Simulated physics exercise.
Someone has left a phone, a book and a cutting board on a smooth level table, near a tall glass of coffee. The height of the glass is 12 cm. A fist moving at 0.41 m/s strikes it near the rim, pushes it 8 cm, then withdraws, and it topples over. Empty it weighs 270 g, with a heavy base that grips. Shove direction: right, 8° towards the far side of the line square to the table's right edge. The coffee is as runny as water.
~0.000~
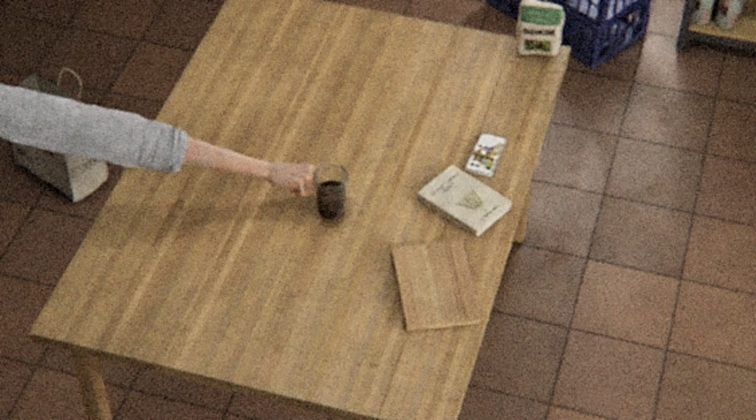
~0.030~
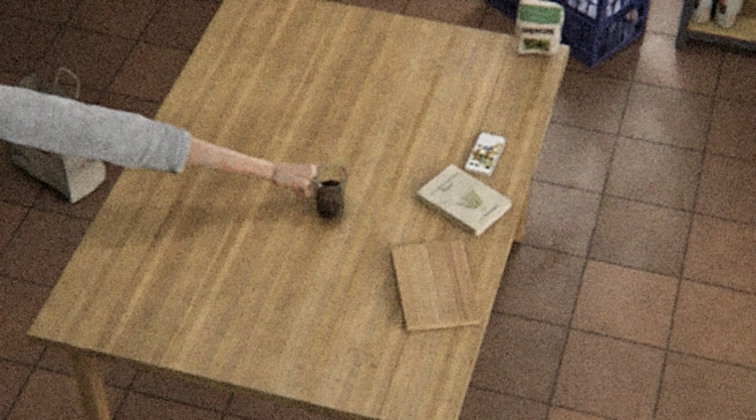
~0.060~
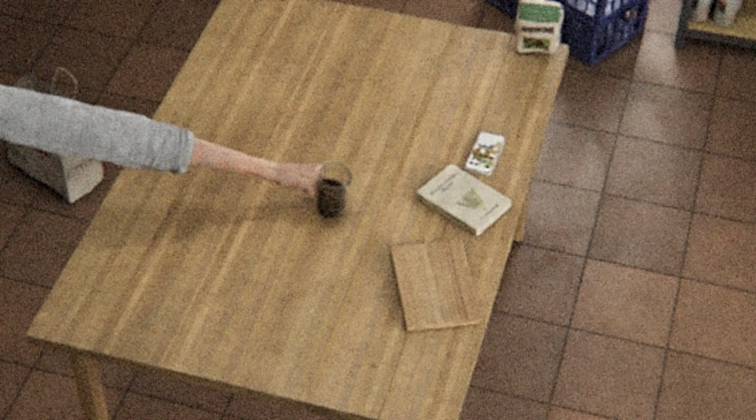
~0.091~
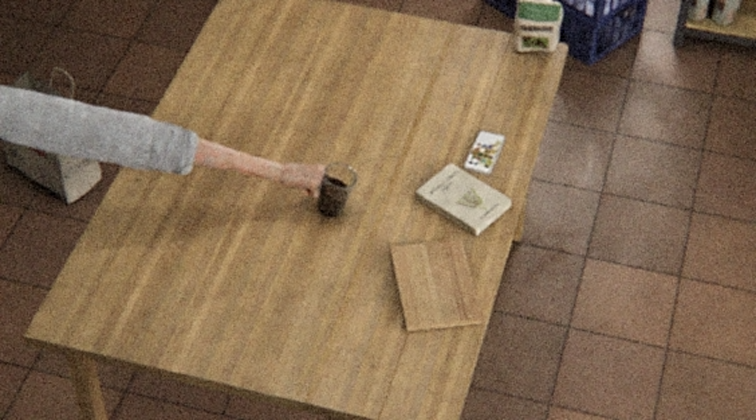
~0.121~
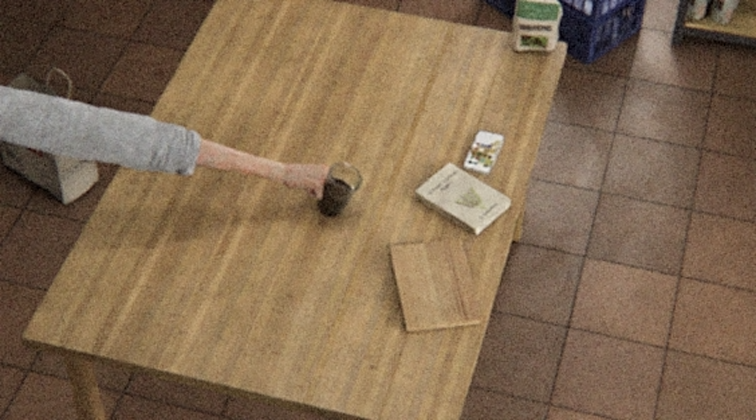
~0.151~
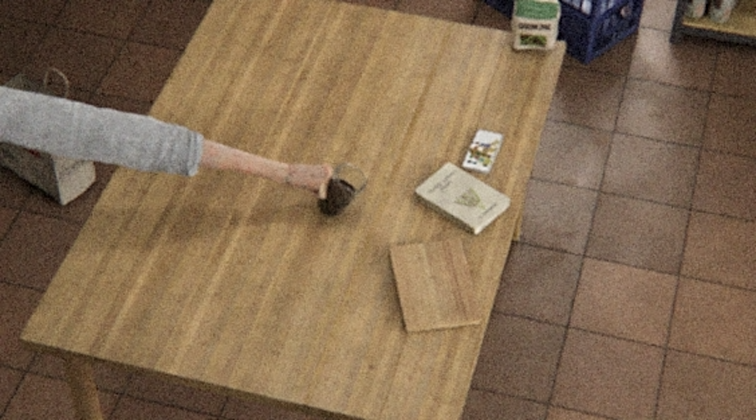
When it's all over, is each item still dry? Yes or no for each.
Phone - yes, still dry. Book - no, it got wet. Cutting board - no, it got wet.
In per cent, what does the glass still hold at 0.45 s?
Near 56 in a hundred.
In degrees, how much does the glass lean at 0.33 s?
It is at some 82°.
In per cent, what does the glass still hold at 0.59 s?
Roughly 30 per cent.
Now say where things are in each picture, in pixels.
In the first frame, it leans 0°; the fist is at (303, 177); the coffee meets the walls at (318, 187) and (345, 192); the phone is at (486, 153); the book is at (464, 197); the cutting board is at (435, 282).
In the second frame, it leans 0°; the fist is at (307, 178); the coffee meets the walls at (317, 186) and (344, 192).
In the third frame, it leans 6°; the fist is at (311, 178); the coffee meets the walls at (320, 182) and (344, 193).
In the fourth frame, it leans 13°; the fist is at (315, 178); the coffee meets the walls at (324, 178) and (349, 194).
In the fifth frame, it leans 20°; the fist is at (319, 179); the coffee meets the walls at (326, 182) and (352, 195).
In the sixth frame, it leans 27°; the fist is at (323, 179); the coffee meets the walls at (326, 187) and (356, 195).
Then, 0.33 s in, the tilt is 82° and 98 per cent is in the glass, 0 has run off the table; wet so far, nothing.
Then, 0.45 s in, the tilt is 86° and 57 per cent is in the glass, 0 has run off the table; wet so far, book.
Then, 0.59 s in, the tilt is 86° and 29 per cent is in the glass, 0 has run off the table; wet so far, book, cutting board.
Then, 0.83 s in, the tilt is 86° and 16 per cent is in the glass, 15 has run off the table; wet so far, book, cutting board.
Finally, 6 per cent is in the glass, 42 has run off the table; wet so far, book, cutting board.
